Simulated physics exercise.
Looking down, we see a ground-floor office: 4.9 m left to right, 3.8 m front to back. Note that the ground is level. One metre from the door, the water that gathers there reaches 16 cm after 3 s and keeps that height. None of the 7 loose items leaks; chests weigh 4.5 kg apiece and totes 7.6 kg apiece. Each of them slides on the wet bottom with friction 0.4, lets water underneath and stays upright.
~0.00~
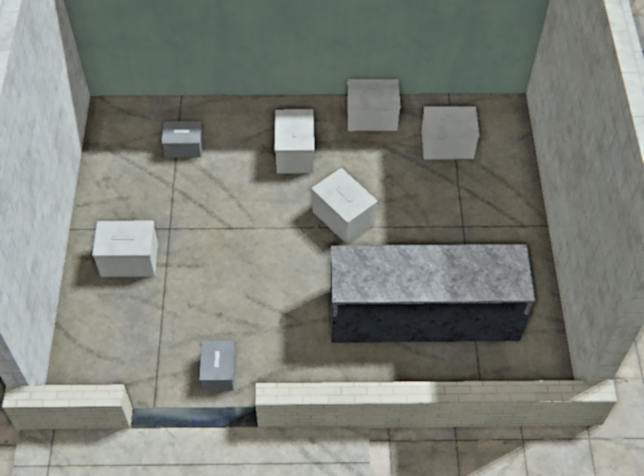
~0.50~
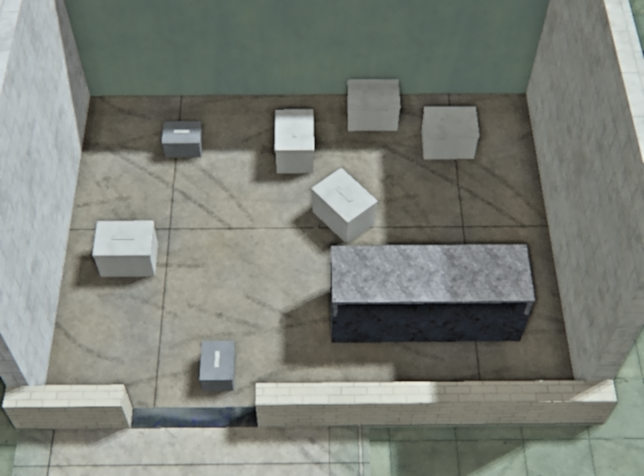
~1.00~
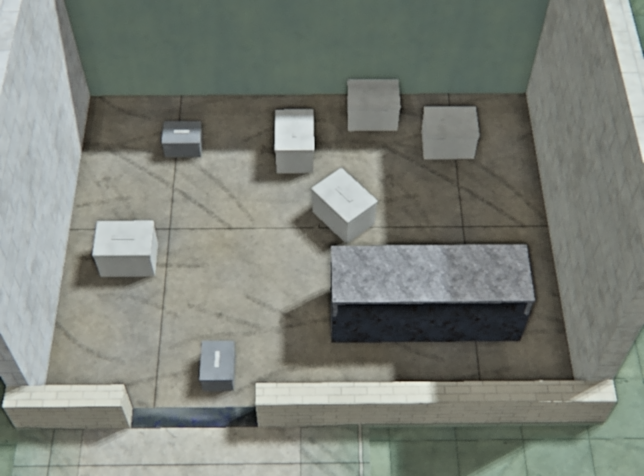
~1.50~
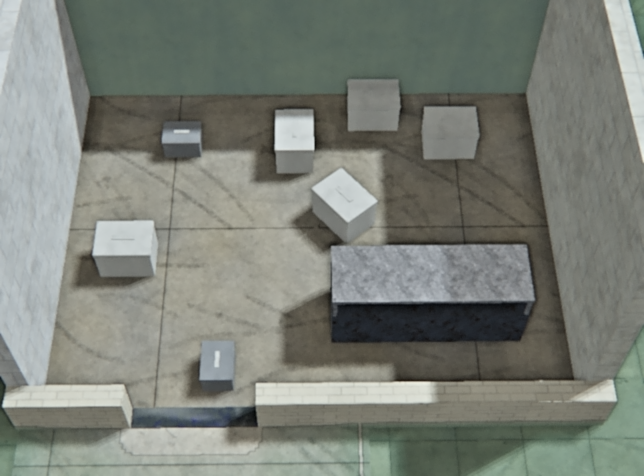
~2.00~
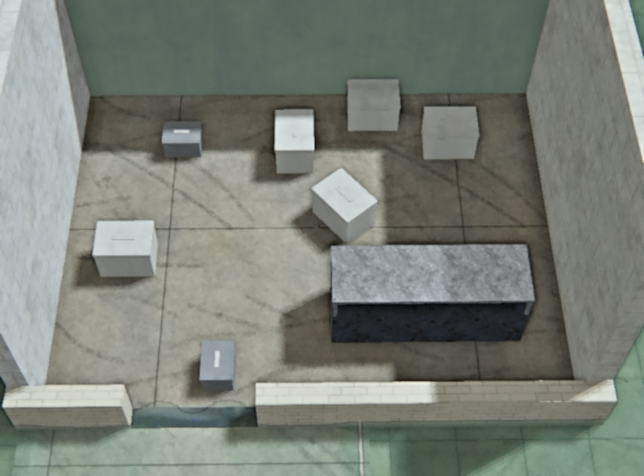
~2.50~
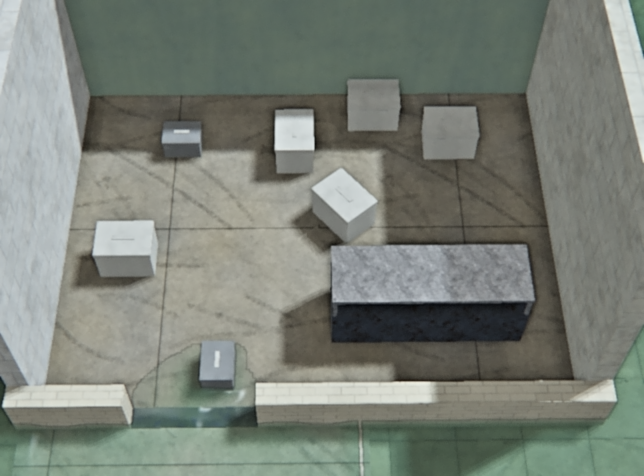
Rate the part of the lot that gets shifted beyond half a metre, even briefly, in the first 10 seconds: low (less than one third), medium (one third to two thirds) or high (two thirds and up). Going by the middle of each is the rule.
High.
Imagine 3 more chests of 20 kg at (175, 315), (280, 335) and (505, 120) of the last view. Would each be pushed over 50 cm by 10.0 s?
Inside the limit, then inside the limit, then inside the limit.
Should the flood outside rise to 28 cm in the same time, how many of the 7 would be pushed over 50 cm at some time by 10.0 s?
Then it comes to 7.
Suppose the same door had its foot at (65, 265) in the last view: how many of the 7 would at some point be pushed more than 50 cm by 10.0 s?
5.
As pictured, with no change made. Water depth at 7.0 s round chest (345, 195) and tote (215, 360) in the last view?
Depths: Near 3 cm, then near 4 cm.
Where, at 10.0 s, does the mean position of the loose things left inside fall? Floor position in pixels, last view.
About (368, 140).
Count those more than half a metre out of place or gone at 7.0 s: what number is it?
By my reckoning, 3.
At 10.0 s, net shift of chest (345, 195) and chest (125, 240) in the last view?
Shifts: 150 cm / 200 cm.
After 3.5 s 0 of 7 are over 50 cm from their spots; 0 afloat.
After 4.5 s 2 of 7 are over 50 cm from their spots; 0 afloat.
After 7.0 s 3 of 7 are over 50 cm from their spots; 3 afloat.
After 10.0 s 6 of 7 are over 50 cm from their spots, and 6 have been at some point; 7 afloat.
